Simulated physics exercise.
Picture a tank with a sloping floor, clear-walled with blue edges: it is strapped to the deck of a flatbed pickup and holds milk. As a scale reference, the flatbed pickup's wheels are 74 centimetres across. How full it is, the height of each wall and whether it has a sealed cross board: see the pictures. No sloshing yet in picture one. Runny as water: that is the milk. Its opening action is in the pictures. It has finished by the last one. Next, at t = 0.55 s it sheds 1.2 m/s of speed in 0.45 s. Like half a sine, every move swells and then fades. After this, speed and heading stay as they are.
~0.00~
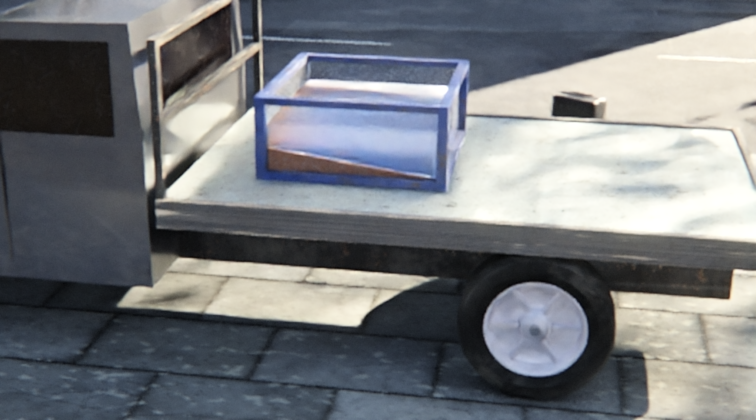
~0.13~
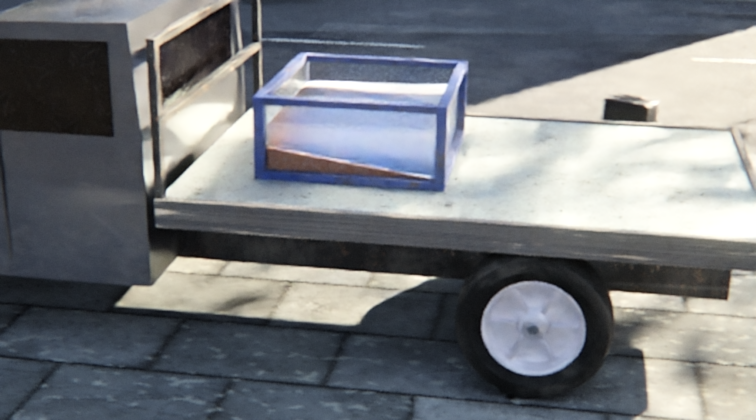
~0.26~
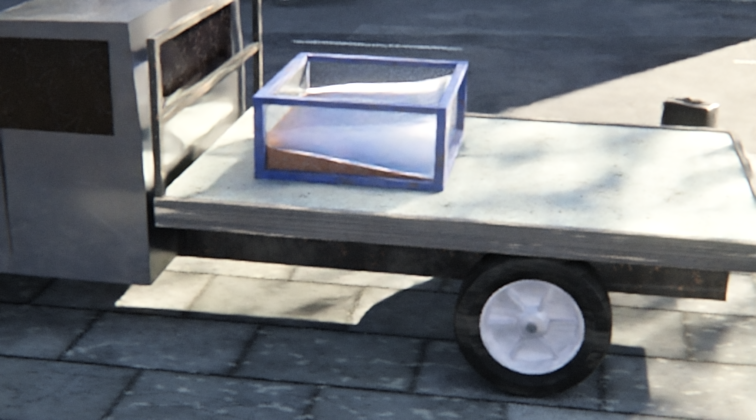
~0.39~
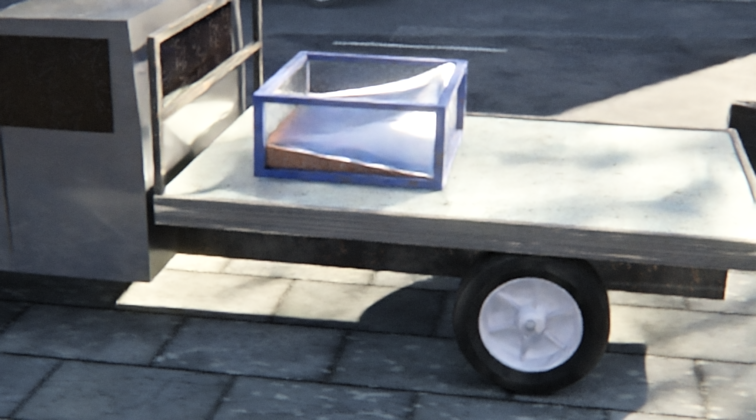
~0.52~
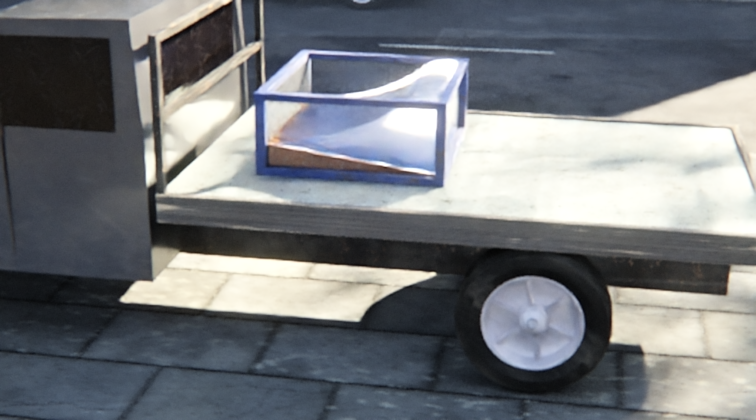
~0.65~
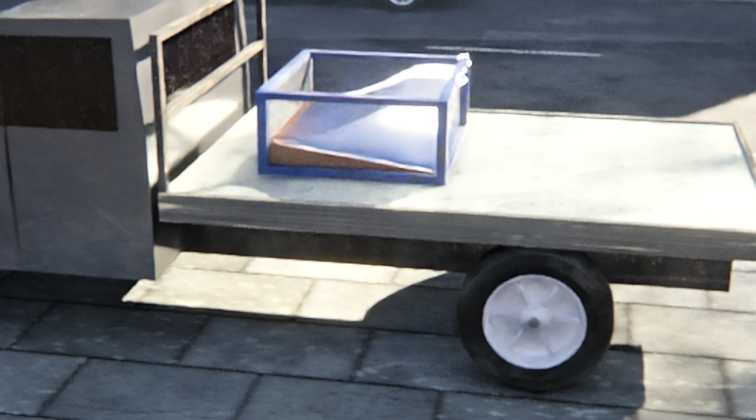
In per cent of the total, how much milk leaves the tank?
18 %.
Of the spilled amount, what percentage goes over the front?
It comes to about 80 per cent of the spill.
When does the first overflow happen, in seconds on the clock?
About 1.4 s.
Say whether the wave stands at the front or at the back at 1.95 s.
Tilt: Towards the rear end.
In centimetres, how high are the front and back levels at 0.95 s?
I'd say some 44 centimetres in front and some 14 centimetres behind.
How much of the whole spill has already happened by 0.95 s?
Some 0 percent has come out by that time.
After 0.95 s it stands 14 cm high behind and 43 cm in front; all of it is still inside.
After 1.45 s it stands 13 cm high behind and 27 cm in front; 15 per cent has gone over the front.
After 1.95 s it stands 35 cm high behind and 14 cm in front; 16 per cent has gone over the front, a little elsewhere.
After 3.98 s 18 per cent has gone over the front, a little elsewhere, 27 of 149 litres.
